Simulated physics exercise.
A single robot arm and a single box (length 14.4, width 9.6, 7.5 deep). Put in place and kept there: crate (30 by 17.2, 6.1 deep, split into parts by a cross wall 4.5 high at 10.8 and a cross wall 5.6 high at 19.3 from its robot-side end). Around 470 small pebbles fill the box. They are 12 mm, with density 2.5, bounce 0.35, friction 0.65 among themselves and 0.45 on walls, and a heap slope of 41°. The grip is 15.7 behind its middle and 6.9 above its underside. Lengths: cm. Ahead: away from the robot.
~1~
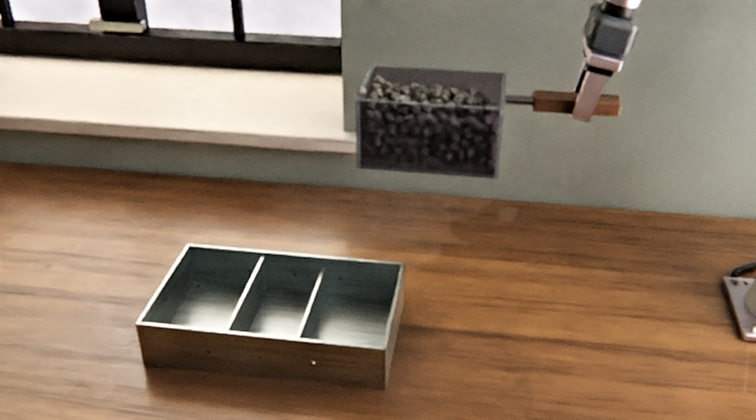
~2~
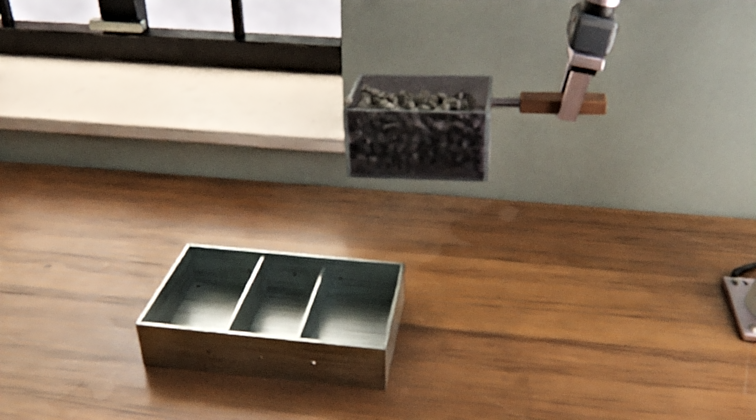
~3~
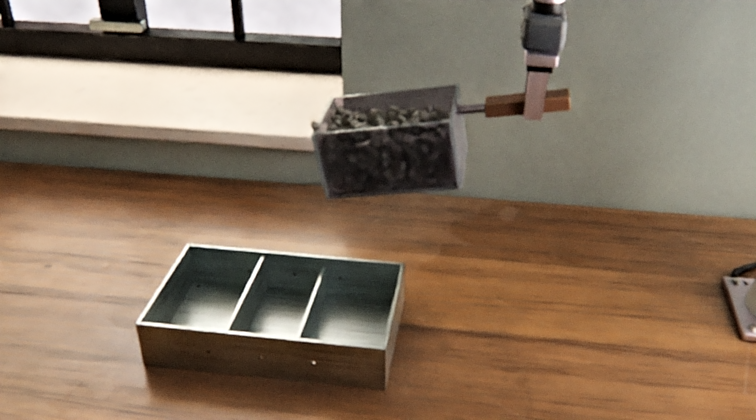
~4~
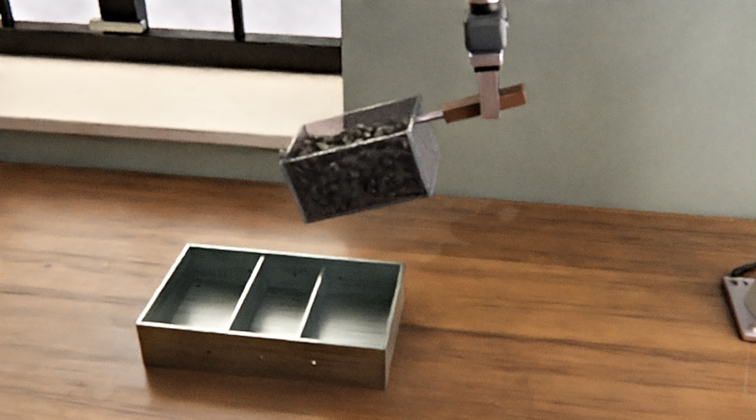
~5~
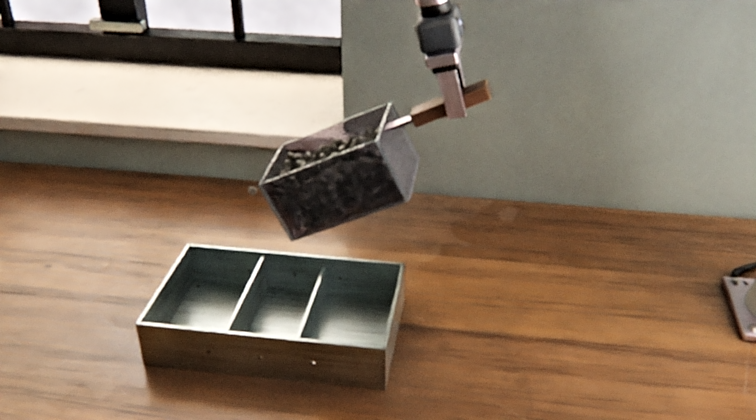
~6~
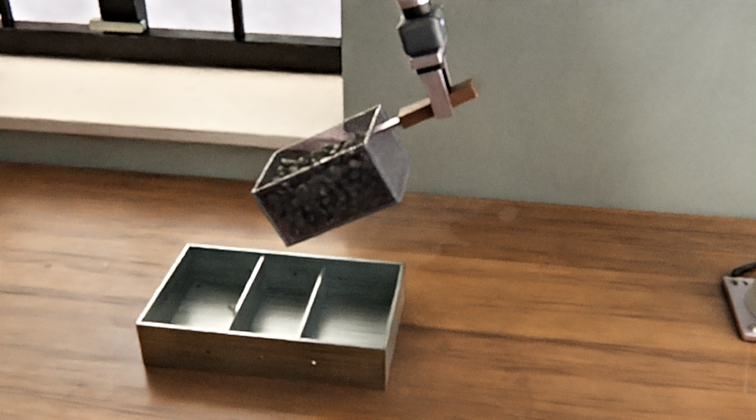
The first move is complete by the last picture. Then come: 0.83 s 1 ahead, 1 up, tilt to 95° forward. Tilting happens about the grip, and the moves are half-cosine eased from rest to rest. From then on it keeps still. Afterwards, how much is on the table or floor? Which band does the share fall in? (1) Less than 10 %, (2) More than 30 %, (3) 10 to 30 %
Option 2: More than 30 %.
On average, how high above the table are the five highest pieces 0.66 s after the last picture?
Roughly 26 cm above the table.
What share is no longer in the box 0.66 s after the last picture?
About 5 per cent.
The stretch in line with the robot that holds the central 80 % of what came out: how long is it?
I'd estimate near 14 cm.
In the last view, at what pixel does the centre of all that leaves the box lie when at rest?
It sits close to (409, 338).
Then, 0.33 s later, tilted 52° forward, highest piece 26 above the table; 472 in the box, 1 in the far-side part.
Then, 0.66 s later, tilted 89° forward, highest piece 26 above the table; 453 in the box, 13 in the robot-side part, 1 in the far-side part, 6 in flight or on a rim.
Then, 1.03 s later, tilted 95° forward, highest piece 24 above the table; 294 in the box, 92 on the table or floor, 60 in the robot-side part, 1 in the far-side part, 26 in flight or on a rim.
Then, 2.08 s later, tilted 95° forward, highest piece 20 above the table; 201 on the table or floor, 181 in the box, 83 in the robot-side part, 1 in the far-side part, 7 in flight or on a rim.
At rest, 201 on the table or floor, 181 in the box, 83 in the robot-side part, 1 in the far-side part, 7 in flight or on a rim. That is 42 % on the table or floor.
